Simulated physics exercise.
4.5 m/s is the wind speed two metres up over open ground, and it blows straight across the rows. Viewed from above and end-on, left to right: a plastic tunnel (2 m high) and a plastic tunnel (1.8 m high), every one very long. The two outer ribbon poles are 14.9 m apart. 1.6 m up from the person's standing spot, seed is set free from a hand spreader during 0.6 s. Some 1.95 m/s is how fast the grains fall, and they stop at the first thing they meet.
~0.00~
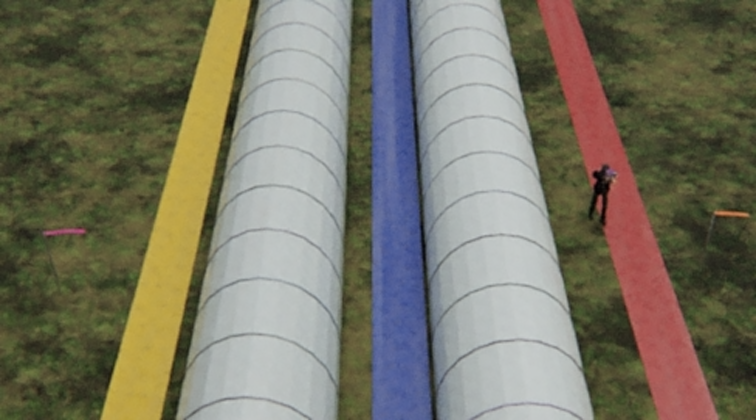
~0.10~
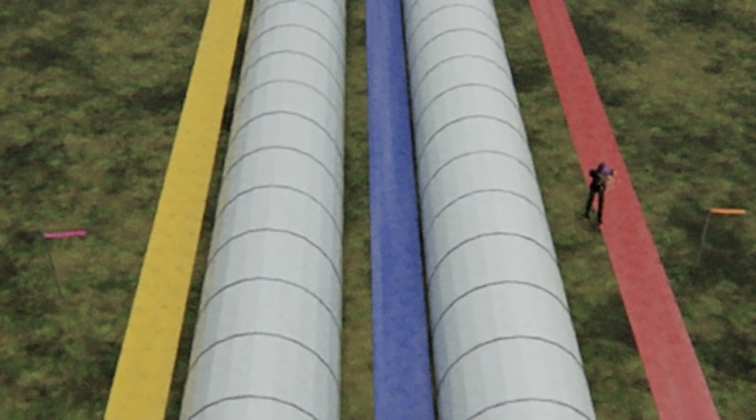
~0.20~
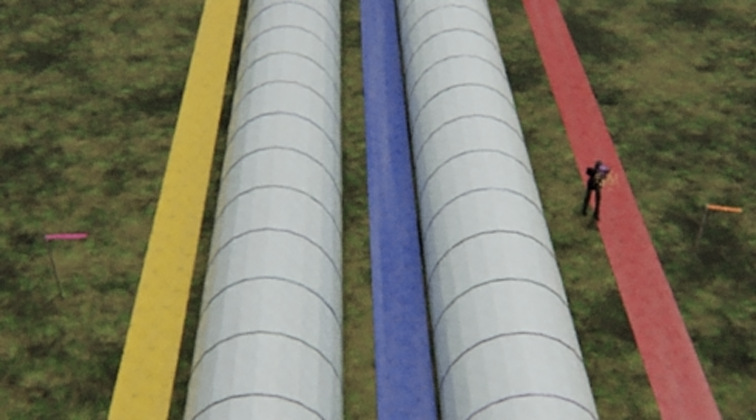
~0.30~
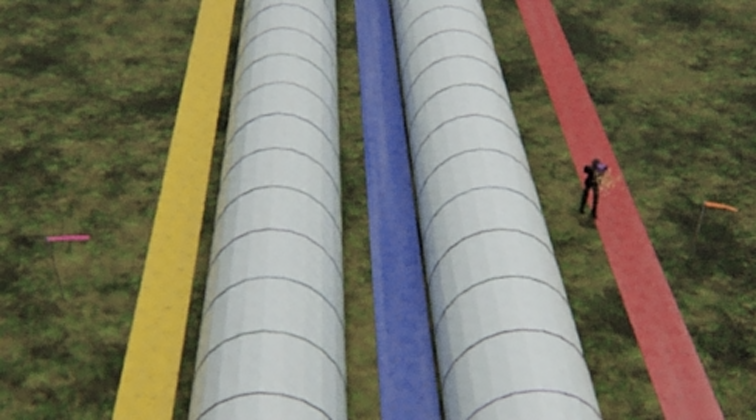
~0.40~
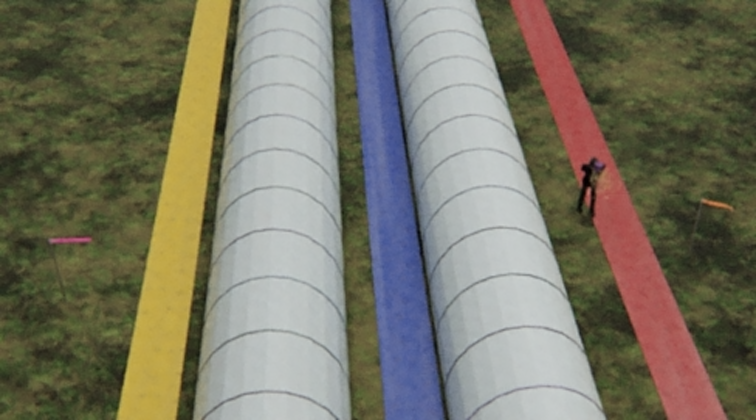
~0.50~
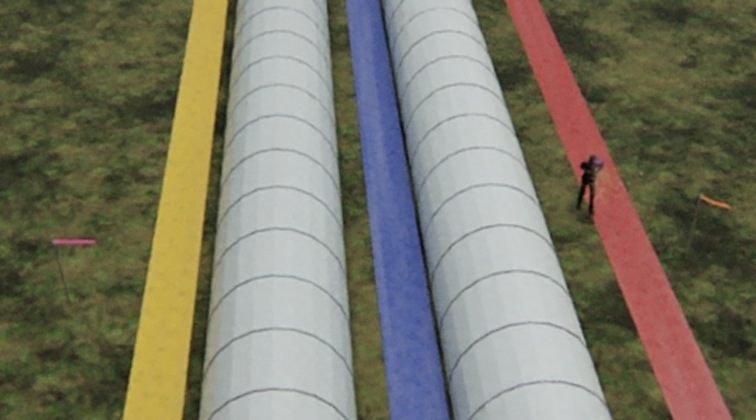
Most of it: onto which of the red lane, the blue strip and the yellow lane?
Onto red.
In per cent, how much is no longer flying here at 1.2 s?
That comes to near 40 %.
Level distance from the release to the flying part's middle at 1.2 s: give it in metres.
0.5 m.
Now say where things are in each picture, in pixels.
In the first frame, the left ribbon ends at (85, 231), leaning 90 degrees to the right, the seed in the air spans x = 605 to 620 around y = 180 and it comes from (610, 179).
In the second frame, the right ribbon ends at (746, 212), leaning 80 degrees to the right, the seed in the air spans x = 600 to 615 around y = 180, the yellow one passes (166, 277), the blue one passes (397, 274) and the red one passes (639, 271).
In the third frame, the left ribbon ends at (87, 235), leaning 90 degrees to the right, the seed in the air spans x = 595 to 615 around y = 180 and the top of the left plastic tunnel crosses (273, 171).
In the fourth frame, the right ribbon ends at (737, 210), leaning 70 degrees to the right, the seed in the air spans x = 595 to 615 around y = 180, the yellow one passes (179, 215), the blue one passes (391, 209) and the red one passes (611, 202).
In the fifth frame, the left ribbon ends at (91, 240), leaning 90 degrees to the right and the seed in the air spans x = 590 to 620 around y = 180.
In the sixth frame, the right ribbon ends at (731, 208), leaning 65 degrees to the right, the seed in the air spans x = 590 to 620 around y = 180 and the top of the left plastic tunnel crosses (276, 172).
After 1.2 s, 0 % lies on the yellow lane, 0 % on the blue strip and 28 % on the red lane; 42 % has touched down or left; the middle of what still flies is 0.5 m above the low ground, near (607, 206).
After 2.0 s, 0 % lies on the yellow lane, 0 % on the blue strip and 62 % on the red lane; 96 % has touched down or left.
After 3.5 s, 0 % lies on the yellow lane, 0 % on the blue strip and 63 % on the red lane; 100 % has touched down or left.
After 8.0 s, 0 % lies on the yellow lane, 0 % on the blue strip and 63 % on the red lane; 100 % has touched down or left.
After 45.0 s, 0 % lies on the yellow lane, 0 % on the blue strip and 63 % on the red lane; 100 % has touched down or left.
